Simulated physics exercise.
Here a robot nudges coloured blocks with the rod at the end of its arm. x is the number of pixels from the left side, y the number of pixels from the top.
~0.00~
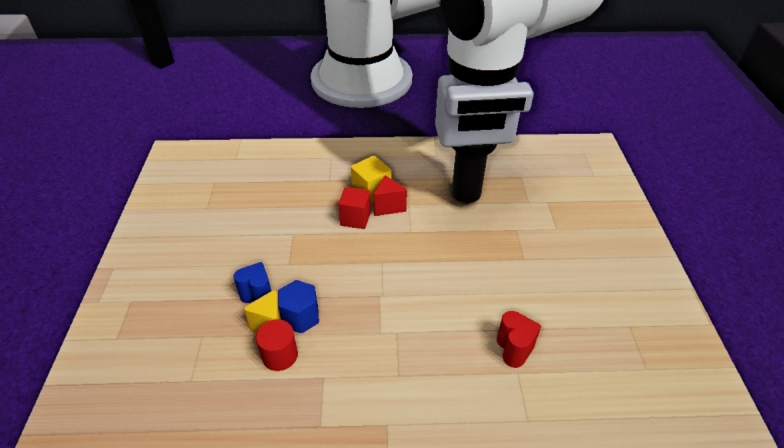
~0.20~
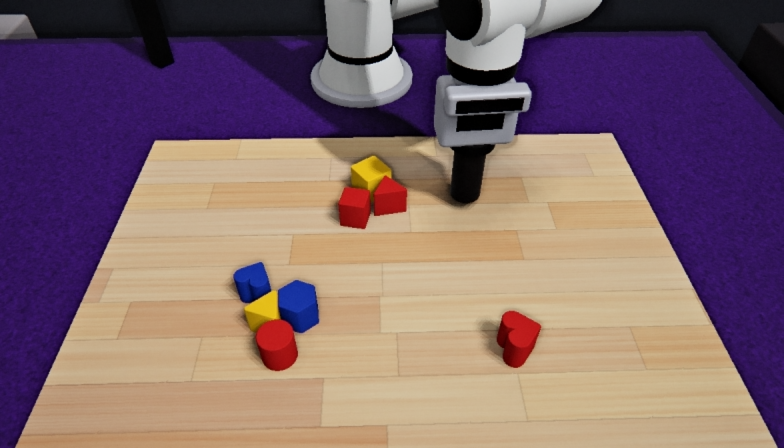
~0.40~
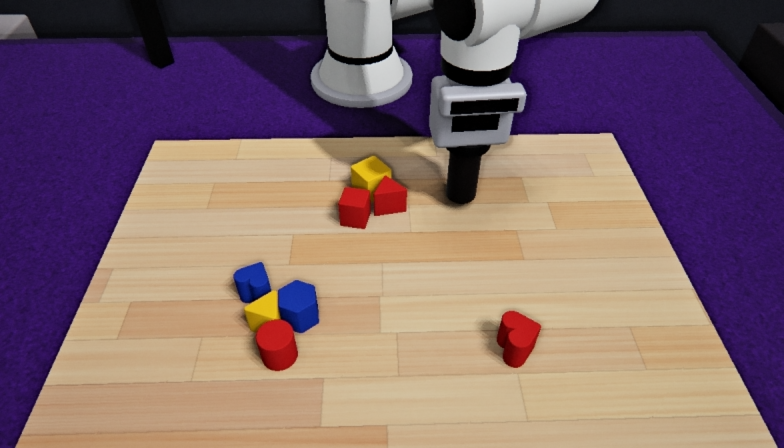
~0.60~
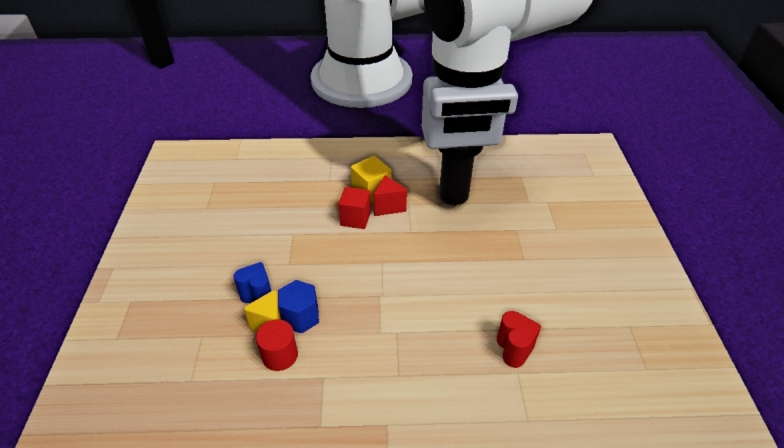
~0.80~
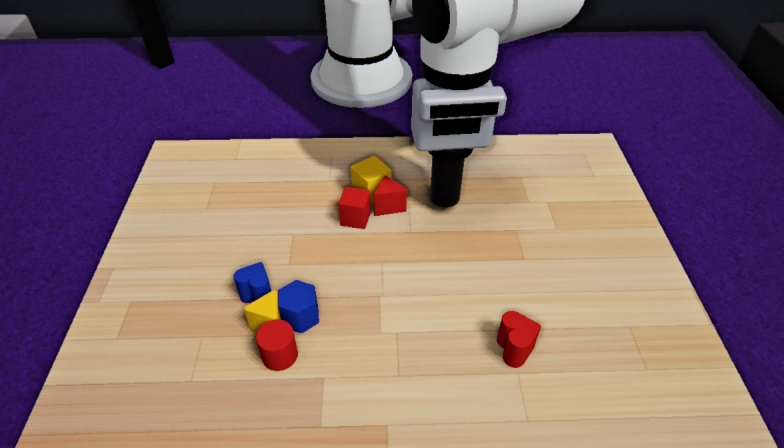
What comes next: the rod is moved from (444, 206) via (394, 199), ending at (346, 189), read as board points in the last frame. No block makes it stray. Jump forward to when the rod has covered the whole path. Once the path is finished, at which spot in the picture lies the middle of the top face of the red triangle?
Top centre: (369, 190).
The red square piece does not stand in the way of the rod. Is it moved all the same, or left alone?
It's moved.
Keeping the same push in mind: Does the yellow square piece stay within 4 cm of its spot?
That would be a no.
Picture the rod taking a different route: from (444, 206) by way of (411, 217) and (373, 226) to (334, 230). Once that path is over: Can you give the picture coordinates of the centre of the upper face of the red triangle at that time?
I expect it at (358, 186).
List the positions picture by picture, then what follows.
Rod's lower end at (466, 194); red square piece at (354, 197); yellow square piece at (371, 168); red triangle at (389, 186), in the first frame.
Rod at (465, 194); blocks still, in the second frame.
Rod at (461, 194); blocks still, in the third frame.
Rod at (454, 195); blocks still, in the fourth frame.
Rod at (445, 198); red square piece at (354, 197); yellow square piece at (371, 168); red triangle at (389, 186), in the fifth frame.
The first path, step by step. One third of the way, rod at (410, 194); red triangle at (386, 186).
Two thirds of the way, rod at (377, 188); red square piece at (345, 197), turned 20° anticlockwise; yellow square piece at (350, 163); red triangle at (369, 190), turned 30° anticlockwise.
At the end, rod at (346, 181); red square piece at (345, 197), turned 20° anticlockwise; yellow square piece at (320, 156); red triangle at (369, 190), turned 30° anticlockwise.
